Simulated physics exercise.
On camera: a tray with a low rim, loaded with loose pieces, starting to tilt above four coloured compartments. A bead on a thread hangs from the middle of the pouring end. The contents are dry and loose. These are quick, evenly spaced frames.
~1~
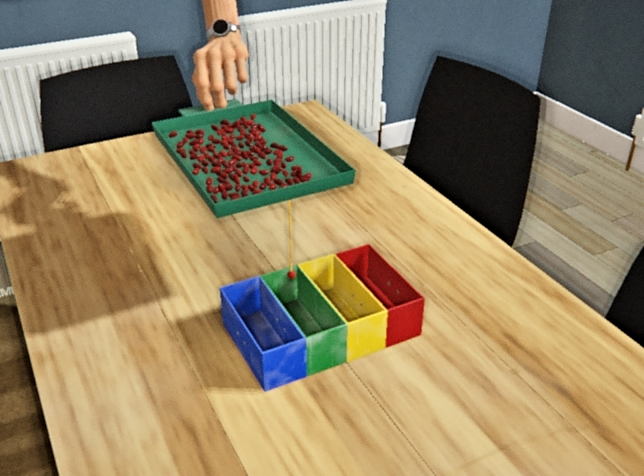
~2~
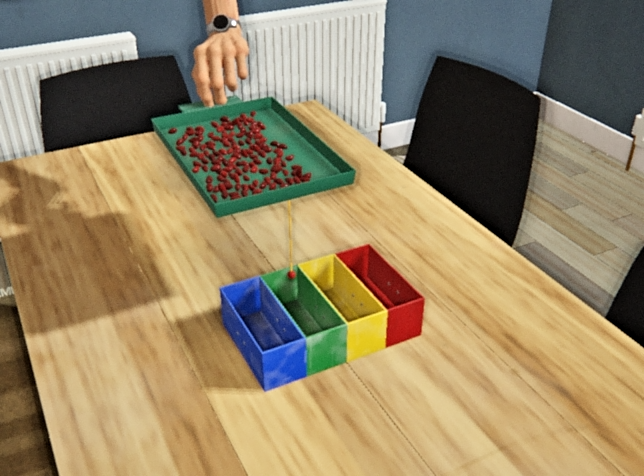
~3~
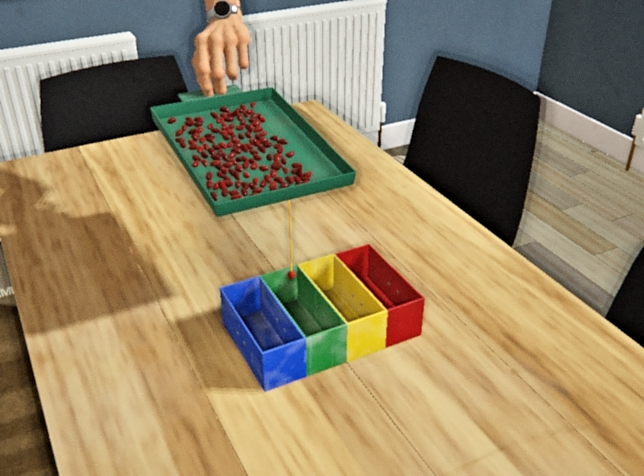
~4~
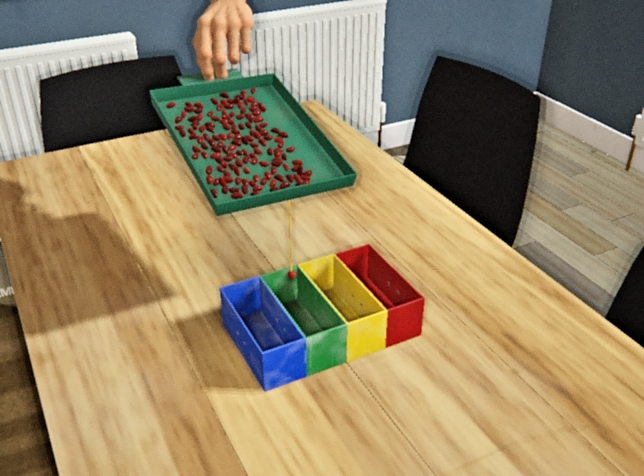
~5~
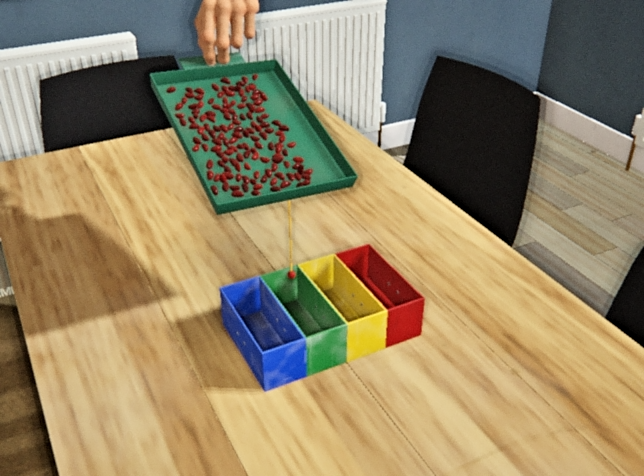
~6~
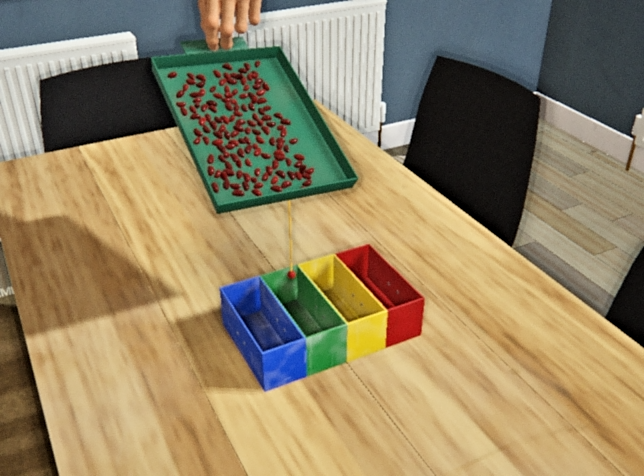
Dining table with a hand gradually raising the back of a green tray of red beans near four coloured compartments.
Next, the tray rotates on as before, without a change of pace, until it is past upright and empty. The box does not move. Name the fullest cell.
It favours the yellow compartment.
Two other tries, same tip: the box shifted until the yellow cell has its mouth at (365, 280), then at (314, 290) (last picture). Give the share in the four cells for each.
Near 90 % and 90 %.
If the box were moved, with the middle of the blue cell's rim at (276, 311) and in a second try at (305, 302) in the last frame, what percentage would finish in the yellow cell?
The first gives 50 %, the second 20 %.
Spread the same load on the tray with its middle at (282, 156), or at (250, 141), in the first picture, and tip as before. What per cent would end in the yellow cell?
First some 40, then 40 per cent.
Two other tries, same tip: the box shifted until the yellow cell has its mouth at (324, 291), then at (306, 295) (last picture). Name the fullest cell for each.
In turn: Red; the cell in red.
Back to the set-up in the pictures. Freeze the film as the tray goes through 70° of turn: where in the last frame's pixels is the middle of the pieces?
Close to (299, 166).
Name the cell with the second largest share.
Next in line is the green cell.
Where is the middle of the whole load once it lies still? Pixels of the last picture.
At about (342, 336).
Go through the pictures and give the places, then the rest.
Corners of the pouring end at (216, 204) and (353, 170), level; middle of the load at (244, 155), kidney beans; bead on its thread at (291, 275); blue cell at (285, 361); green cell at (327, 347); yellow cell at (367, 333); red cell at (405, 319), in the first frame.
Corners of the pouring end at (216, 204) and (354, 170), level; middle of the load at (244, 153), in the second frame.
Corners of the pouring end at (217, 203) and (354, 171), tipped barely, lowest at the right corner; middle of the load at (244, 148), in the third frame.
Corners of the pouring end at (218, 203) and (355, 173), tipped a little, lowest at the right corner; middle of the load at (244, 140), in the fourth frame.
Corners of the pouring end at (218, 203) and (356, 175), tipped clearly, lowest at the right corner; middle of the load at (245, 134), in the fifth frame.
Corners of the pouring end at (220, 203) and (356, 177), tipped clearly, lowest at the right corner; middle of the load at (238, 128); blue cell at (285, 361); green cell at (327, 347); yellow cell at (367, 333); red cell at (405, 319), in the sixth frame.
Soon after the last picture, tray tipped steeply; nearly all on the tray; a stray few falling or outside the box.
A little later, tray tipped past a quarter turn; about half on the tray; about a quarter in the yellow cell; a small part in the red cell; a small part in the green cell; about a quarter falling or outside the box.
Later still, tray tipped past a quarter turn; about half in the yellow cell; about a quarter in the green cell; about a quarter in the red cell; a small part in the blue cell; a stray few falling or outside the box.
At rest, tray tipped past a quarter turn; about half in the yellow cell; about a quarter in the green cell; about a quarter in the red cell; a small part in the blue cell; a stray few outside the box.
